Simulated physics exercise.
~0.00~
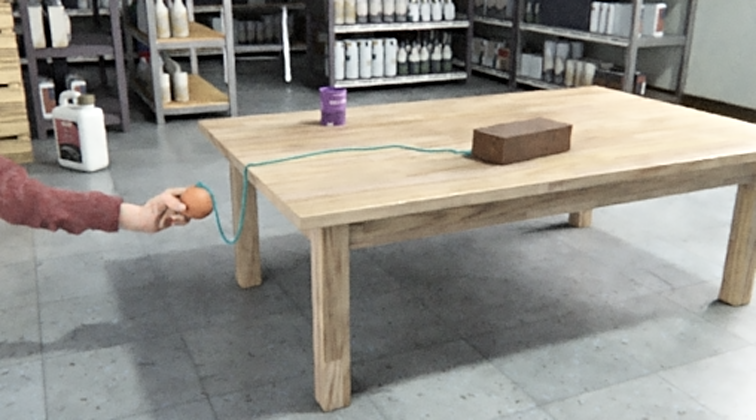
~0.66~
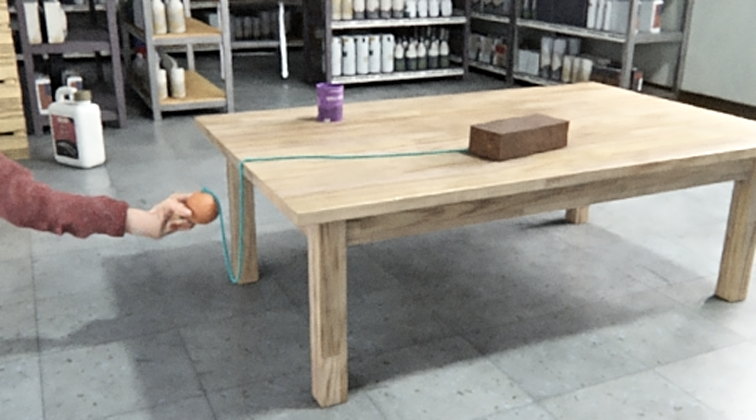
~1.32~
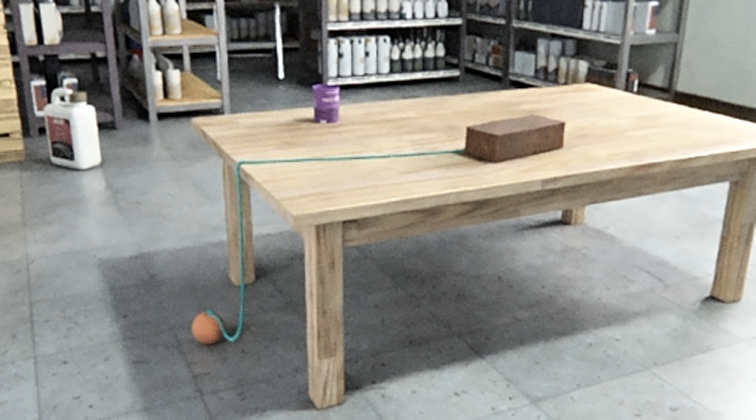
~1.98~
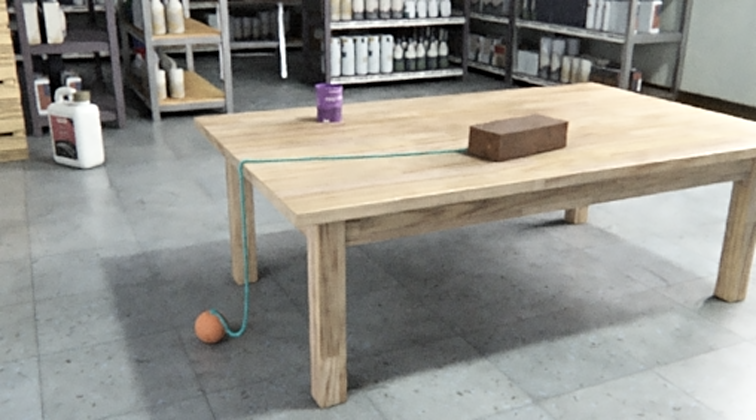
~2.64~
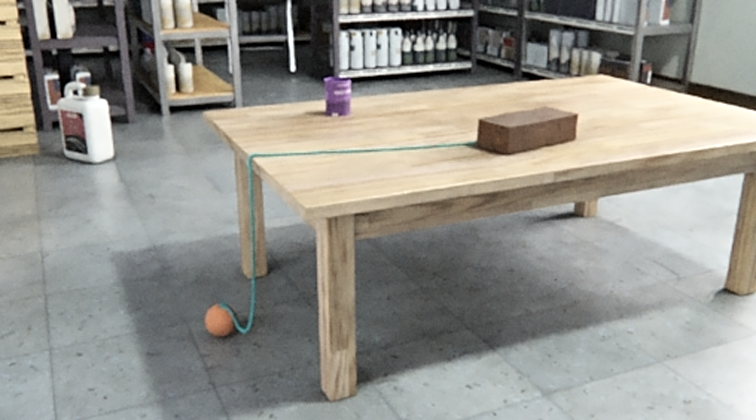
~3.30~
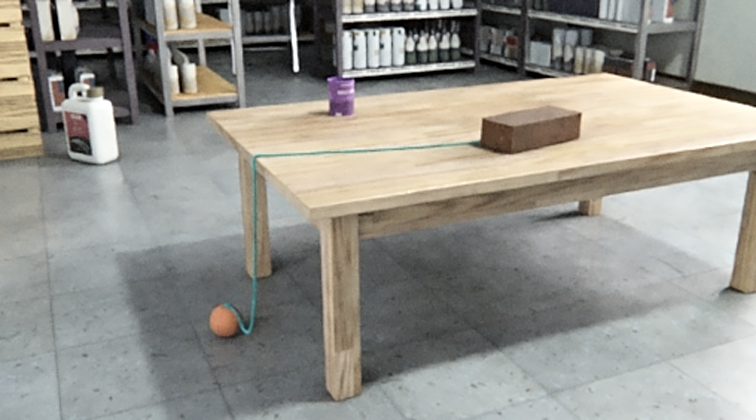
In a storeroom with grey floor tiles and shelves of bottles behind, a slightly swaying camera looks down at a pale wooden table. A brown brick sits on the tabletop with a purple cup to its left, and a teal string runs from the brick over the table's left edge to an orange held in a hand at the left. The hand moves the orange slightly right and down, then lets go and draws away. The orange drops to the floor, still joined to the string, and rests there while the brick and cup stay in place.
